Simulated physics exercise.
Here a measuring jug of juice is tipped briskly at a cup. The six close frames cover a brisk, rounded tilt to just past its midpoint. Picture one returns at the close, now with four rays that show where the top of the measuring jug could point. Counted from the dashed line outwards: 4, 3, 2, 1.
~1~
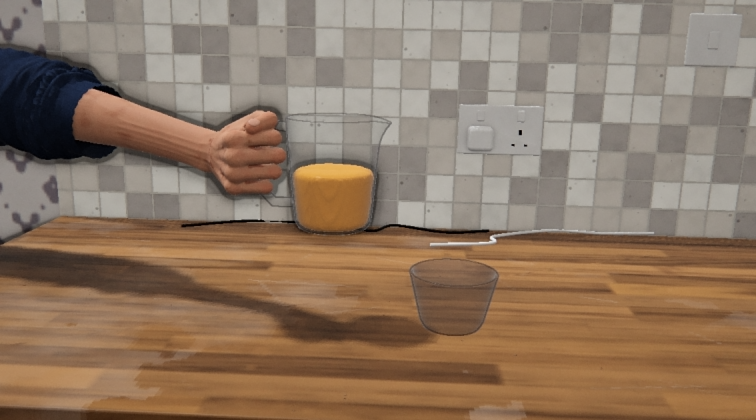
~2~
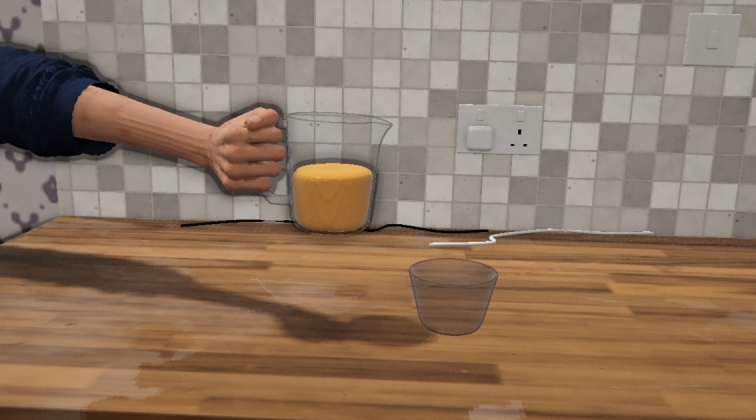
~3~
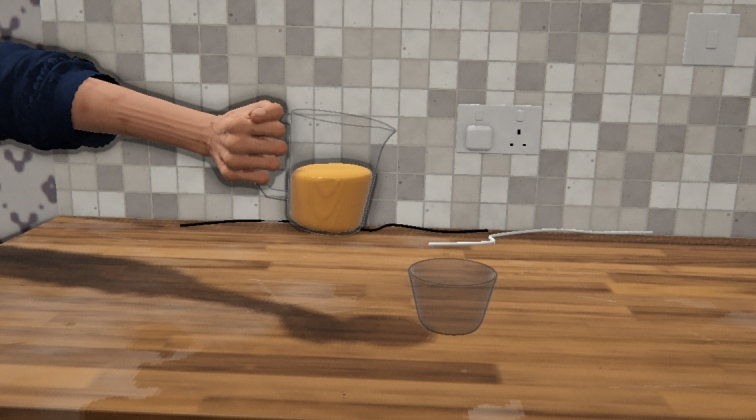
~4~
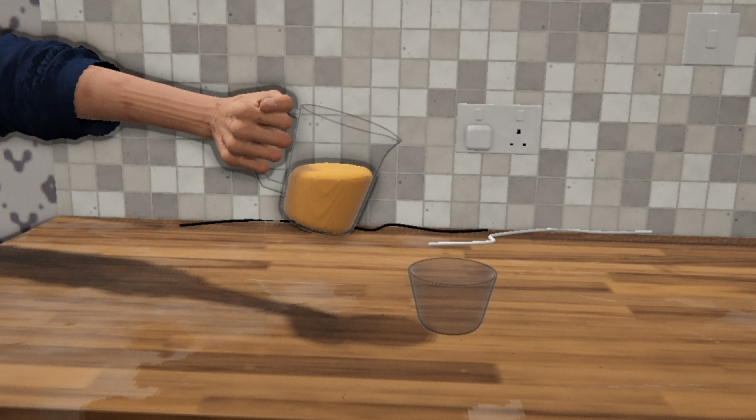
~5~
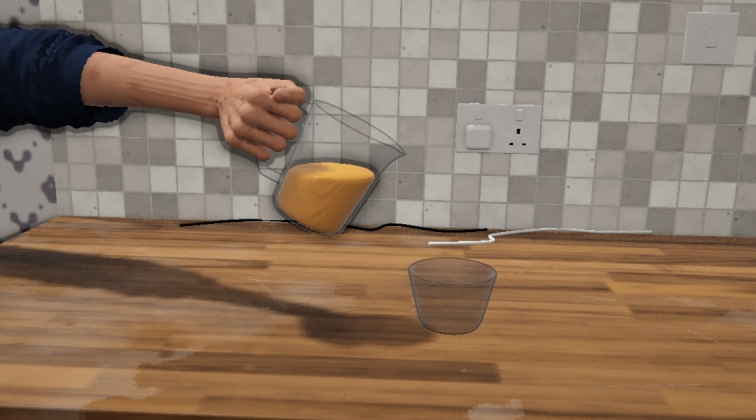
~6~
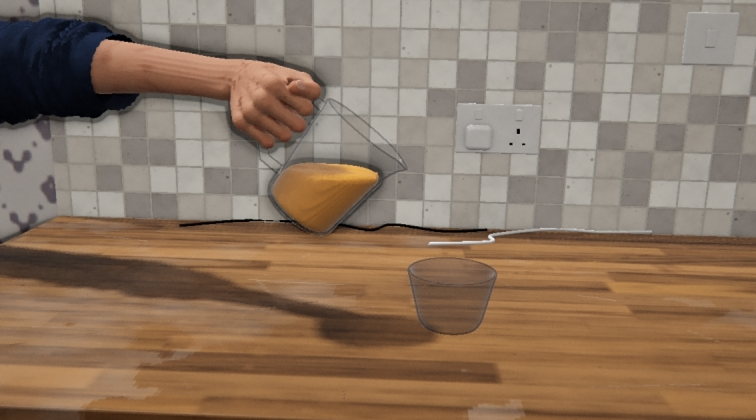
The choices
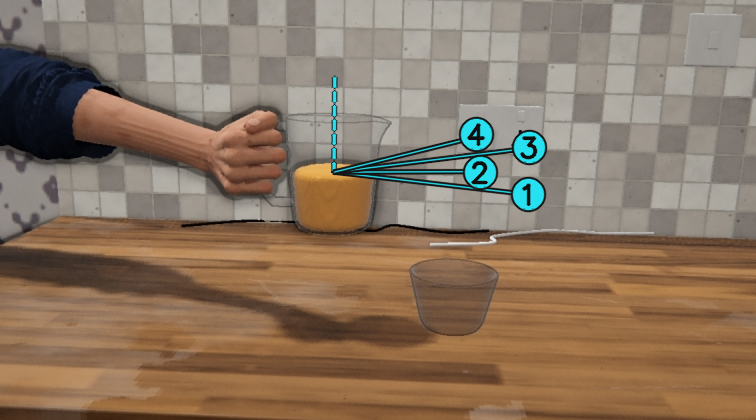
A hand gripping a clear jug of orange juice held it upright above a wooden counter, then tilted it steadily to the right, the juice sliding toward the spout while a small cup sat empty.
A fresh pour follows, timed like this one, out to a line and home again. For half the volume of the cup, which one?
Go for 4.
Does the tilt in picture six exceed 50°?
No.
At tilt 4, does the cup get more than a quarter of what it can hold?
Yes, it does.
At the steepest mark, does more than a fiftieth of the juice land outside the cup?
Yes, it does.
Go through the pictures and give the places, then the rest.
Upright, lip at (390, 122); rim of the cup round (454, 271); nothing has left yet.
Upright, lip at (391, 124); nothing has left yet.
Tipped about 8°, lip at (395, 130); nothing has left yet.
Tipped about 17°, lip at (400, 140); nothing has left yet.
Tipped about 27°, lip at (405, 153); nothing has left yet.
Tipped about 39°, lip at (407, 167); nothing has left yet.
On the marked copy, 1 at (511, 192); 2 at (463, 171); 3 at (512, 150); 4 at (460, 140).
With 1, the cup ends with about 67 % of what it can hold; 31 % of the juice is spilt.
With 2, the cup ends with about 67 % of what it can hold; 20 % of the juice is spilt.
With 3, the cup ends with about 61 % of what it can hold; 12 % of the juice is spilt.
With 4, the cup ends with about 50 % of what it can hold; 5 % of the juice is spilt.
